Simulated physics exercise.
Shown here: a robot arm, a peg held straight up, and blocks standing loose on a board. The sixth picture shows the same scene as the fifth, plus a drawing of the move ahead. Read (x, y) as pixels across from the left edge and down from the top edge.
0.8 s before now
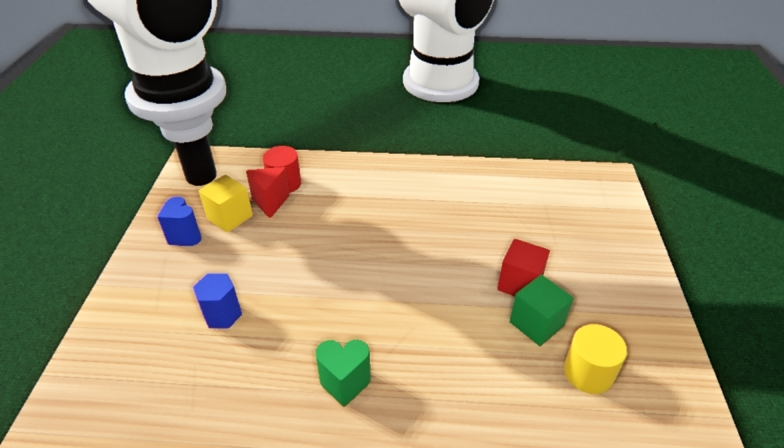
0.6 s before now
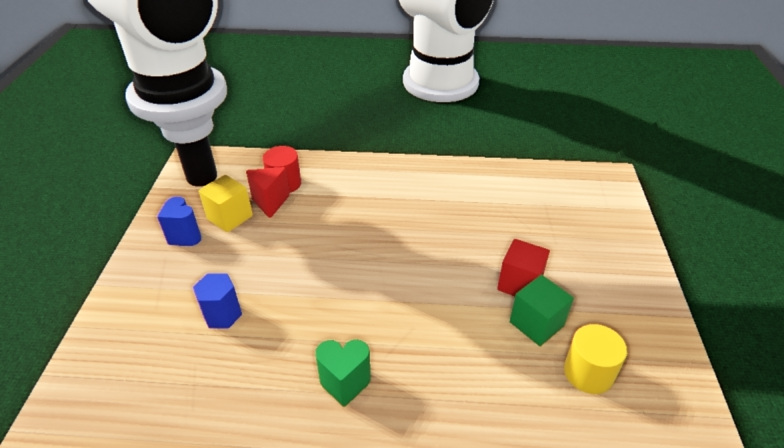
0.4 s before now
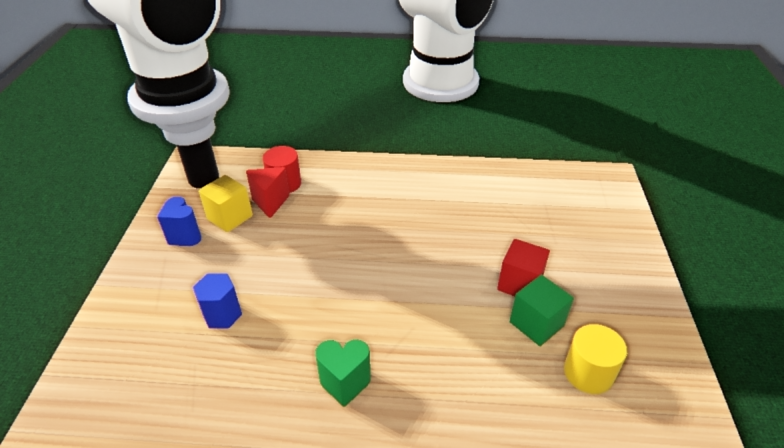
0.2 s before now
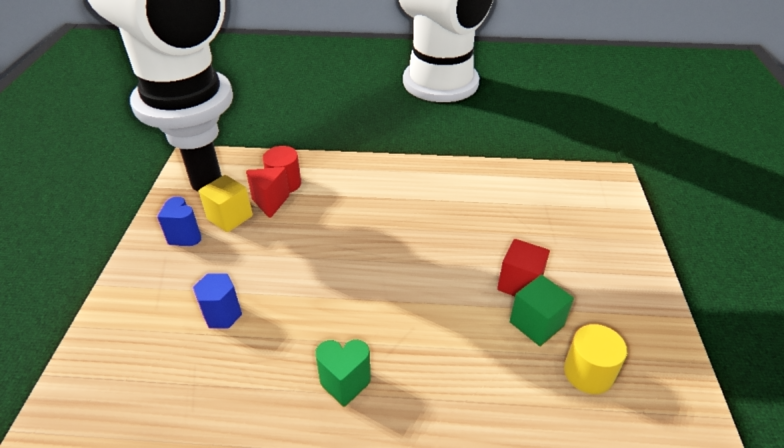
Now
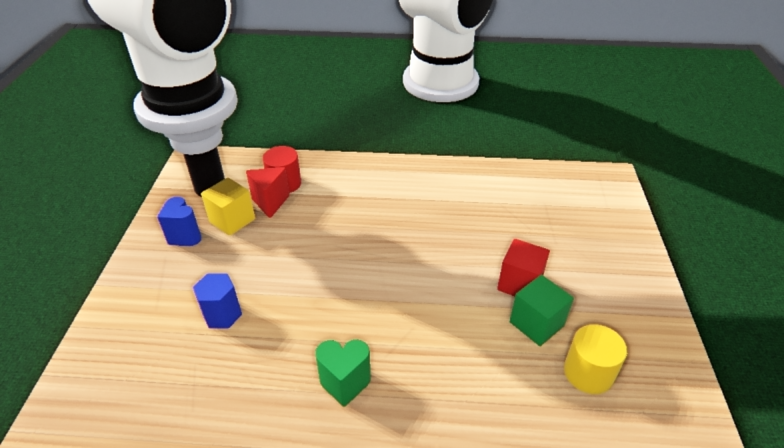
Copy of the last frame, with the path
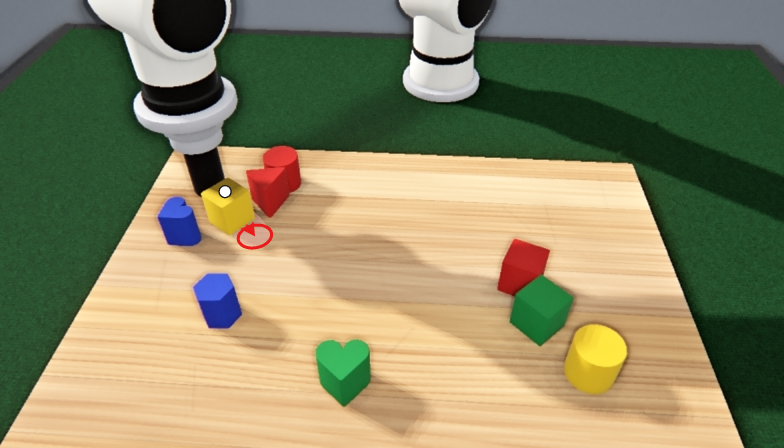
A white robot arm holding a black peg upright stands at the far left of a pale wooden board on a green surface, seen from above at an angle by a still camera. Blue, yellow and red blocks sit near the peg, a green heart lies nearer, and red, green and yellow blocks rest at right. The arm edges slightly right and nearer, and the yellow block beside the peg shifts barely.
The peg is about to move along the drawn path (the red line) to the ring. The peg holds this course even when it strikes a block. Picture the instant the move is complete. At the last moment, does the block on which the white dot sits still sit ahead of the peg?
Yes, that is how it ends up.
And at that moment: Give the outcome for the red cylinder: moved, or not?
By the last moment of the path, the red cylinder has stayed put.
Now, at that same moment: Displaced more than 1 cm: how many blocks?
The answer is a single block.
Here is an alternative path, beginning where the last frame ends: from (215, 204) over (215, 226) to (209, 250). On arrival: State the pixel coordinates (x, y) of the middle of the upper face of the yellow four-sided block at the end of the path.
Its top face will be centred at roughly (240, 209).
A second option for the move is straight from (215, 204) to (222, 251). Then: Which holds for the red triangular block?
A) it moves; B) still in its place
Answer: B.
Drawn move, from (215, 204) via (238, 217), ending at (255, 236); the dot is on the yellow four-sided block.
What follows on the original path. Halfway along, peg (235, 203); yellow four-sided block (244, 209), turned 20° clockwise.
At the end, peg (252, 221); yellow four-sided block (261, 229), turned 25° clockwise; red triangular block still; red cylinder still.
